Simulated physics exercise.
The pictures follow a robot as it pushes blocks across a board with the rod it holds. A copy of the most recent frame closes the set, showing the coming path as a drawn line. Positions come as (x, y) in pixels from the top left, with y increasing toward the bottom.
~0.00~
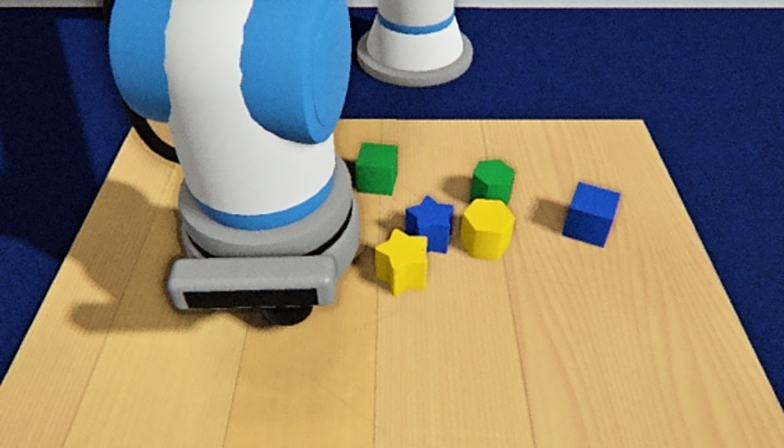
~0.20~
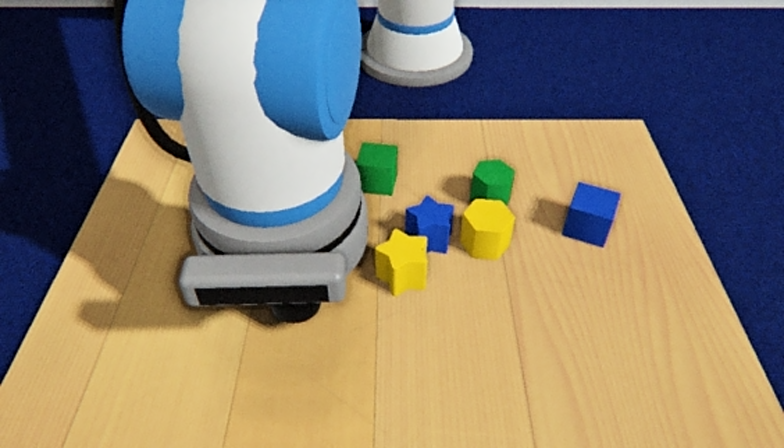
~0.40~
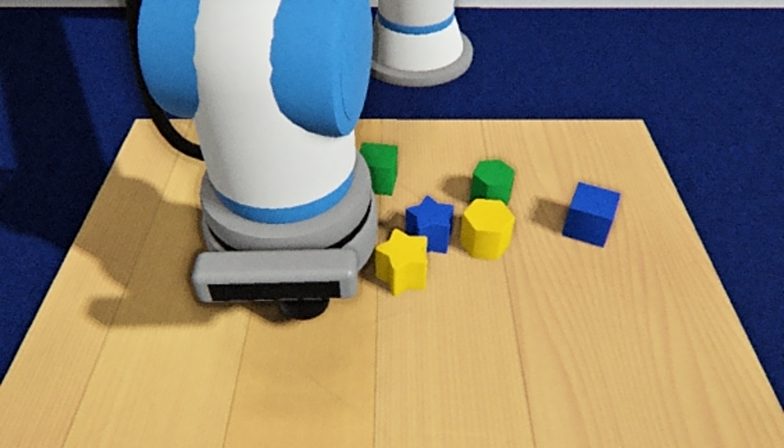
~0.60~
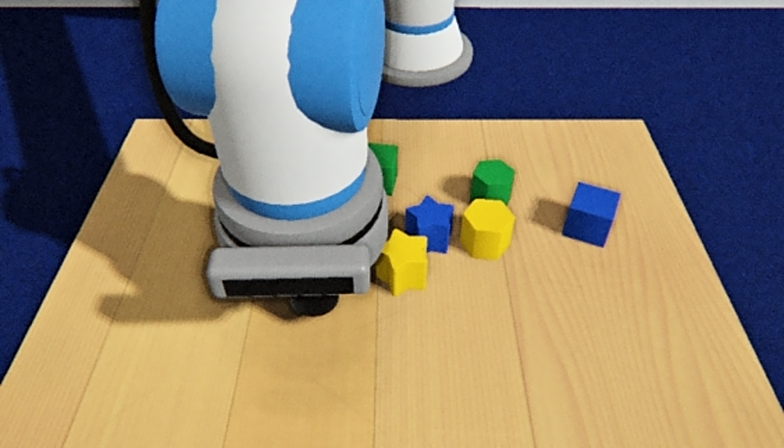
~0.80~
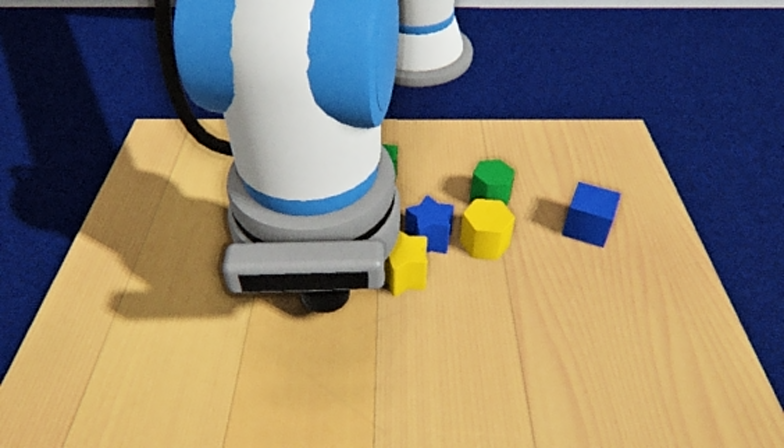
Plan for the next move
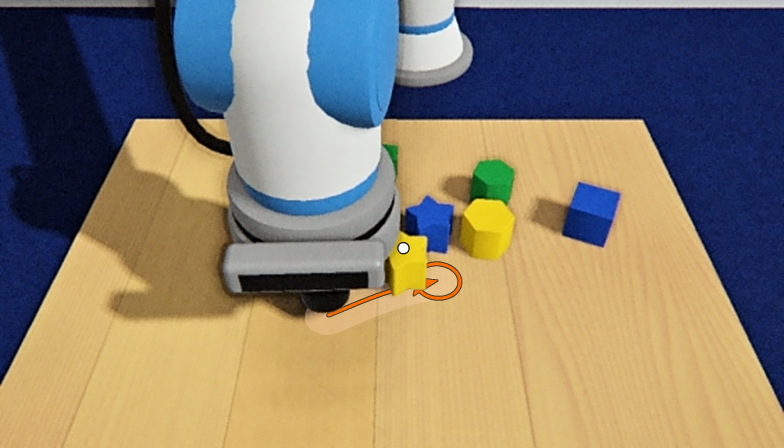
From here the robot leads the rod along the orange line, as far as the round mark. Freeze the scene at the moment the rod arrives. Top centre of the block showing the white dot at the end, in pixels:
The centre of its top face lies at (461, 226).
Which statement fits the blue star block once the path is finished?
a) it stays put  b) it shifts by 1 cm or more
It's b.
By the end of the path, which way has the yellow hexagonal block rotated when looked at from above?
From above, it looks like the yellow hexagonal block goes clockwise.
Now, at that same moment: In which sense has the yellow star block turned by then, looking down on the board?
Spins counterclockwise.
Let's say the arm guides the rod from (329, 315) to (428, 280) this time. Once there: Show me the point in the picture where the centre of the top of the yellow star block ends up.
It will likely be found at (454, 228).
Drawn move, from (329, 315) by way of (383, 294) to (438, 281); the dot is on the yellow star block.
On the path given first. Halfway along, rod (382, 273); yellow star block (414, 244).
At the end, rod (439, 260); yellow star block (462, 226), turned 25° anticlockwise; blue star block (447, 197), turned 50° anticlockwise; yellow hexagonal block (497, 211), turned 20° clockwise.
